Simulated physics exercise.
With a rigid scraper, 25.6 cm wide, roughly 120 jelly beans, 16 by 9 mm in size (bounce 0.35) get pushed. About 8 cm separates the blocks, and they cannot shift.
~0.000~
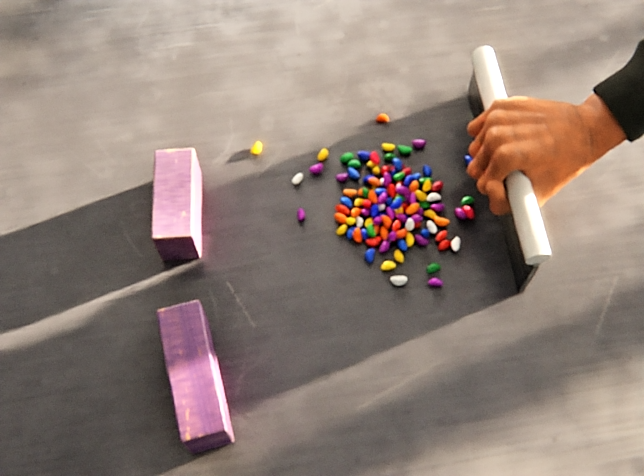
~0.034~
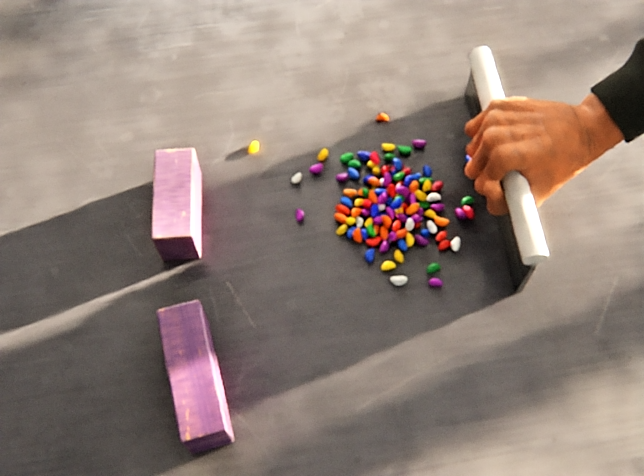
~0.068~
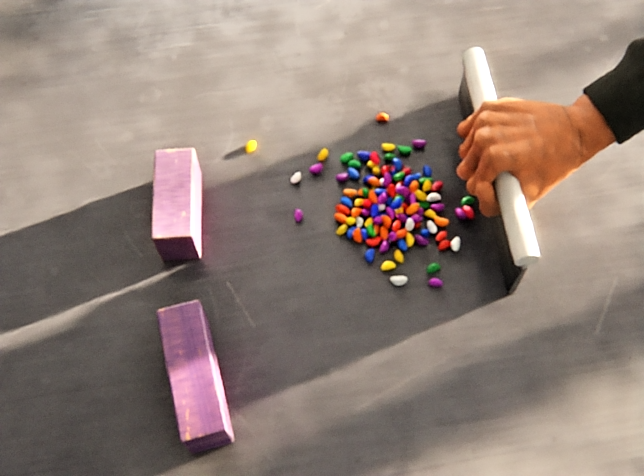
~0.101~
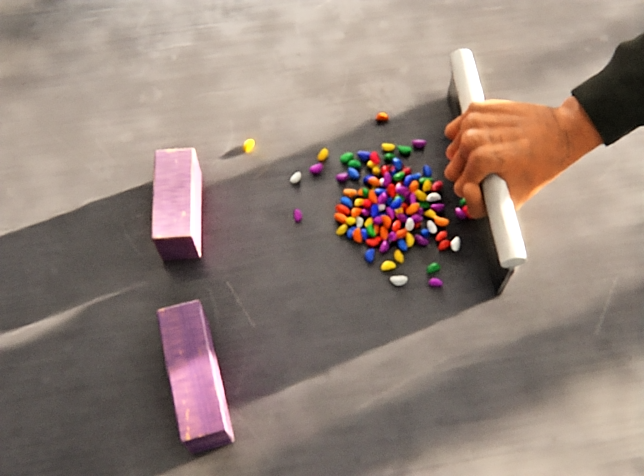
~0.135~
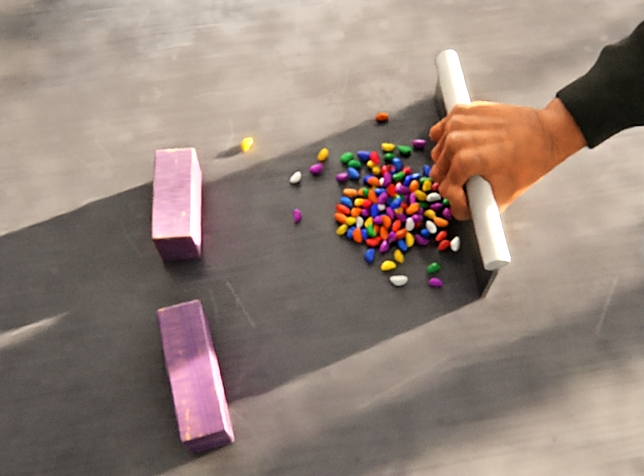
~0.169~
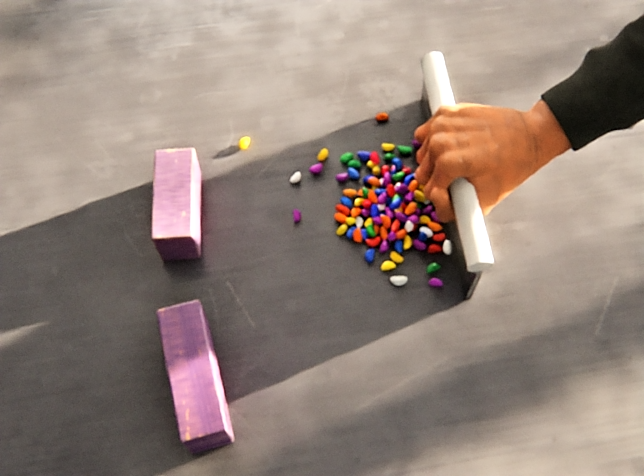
A hand in a dark sleeve grips a white-topped scraper at the right of a grey surface streaked with light and shadow, seen from above. Multicoloured jelly beans lie scattered near the middle, with two pinkish-purple blocks standing apart on the left. The hand slides the scraper leftward, slowly at first and then faster, pushing the nearest beans against the pile while most others barely shift.
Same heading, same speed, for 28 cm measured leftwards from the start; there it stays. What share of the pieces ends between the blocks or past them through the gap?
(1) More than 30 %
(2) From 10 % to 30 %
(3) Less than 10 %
Option 2: From 10 % to 30 %.
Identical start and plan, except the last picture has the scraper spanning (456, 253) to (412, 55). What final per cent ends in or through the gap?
Through 5.
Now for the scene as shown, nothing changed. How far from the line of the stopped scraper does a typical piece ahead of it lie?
Roughly 3 cm.
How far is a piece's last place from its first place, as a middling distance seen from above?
It comes to about 22 cm.
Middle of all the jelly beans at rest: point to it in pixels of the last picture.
Around (213, 242).
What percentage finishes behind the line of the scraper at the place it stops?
Some 0 per cent.
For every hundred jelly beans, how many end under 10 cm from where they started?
Close to 0 per cent, by my estimate.
After 0.43 s, scraper 18 cm from its start, spill 17 cm wide; round the far block 10 %, held up before the blocks 90 %.
Then, at 0.68 s, scraper 28 cm from its start, spill 26 cm wide; in or through the gap 5 %, round the far block 20 %, held up before the blocks 75 %.
After 0.90 s, scraper 28 cm from its start, spill 31 cm wide; in or through the gap 15 %, round the far block 20 %, held up before the blocks 65 %.
In the end, at 2.3 s, in or through the gap 15 %, round the near block 0 %, round the far block 20 %, held up before the blocks 65 %.
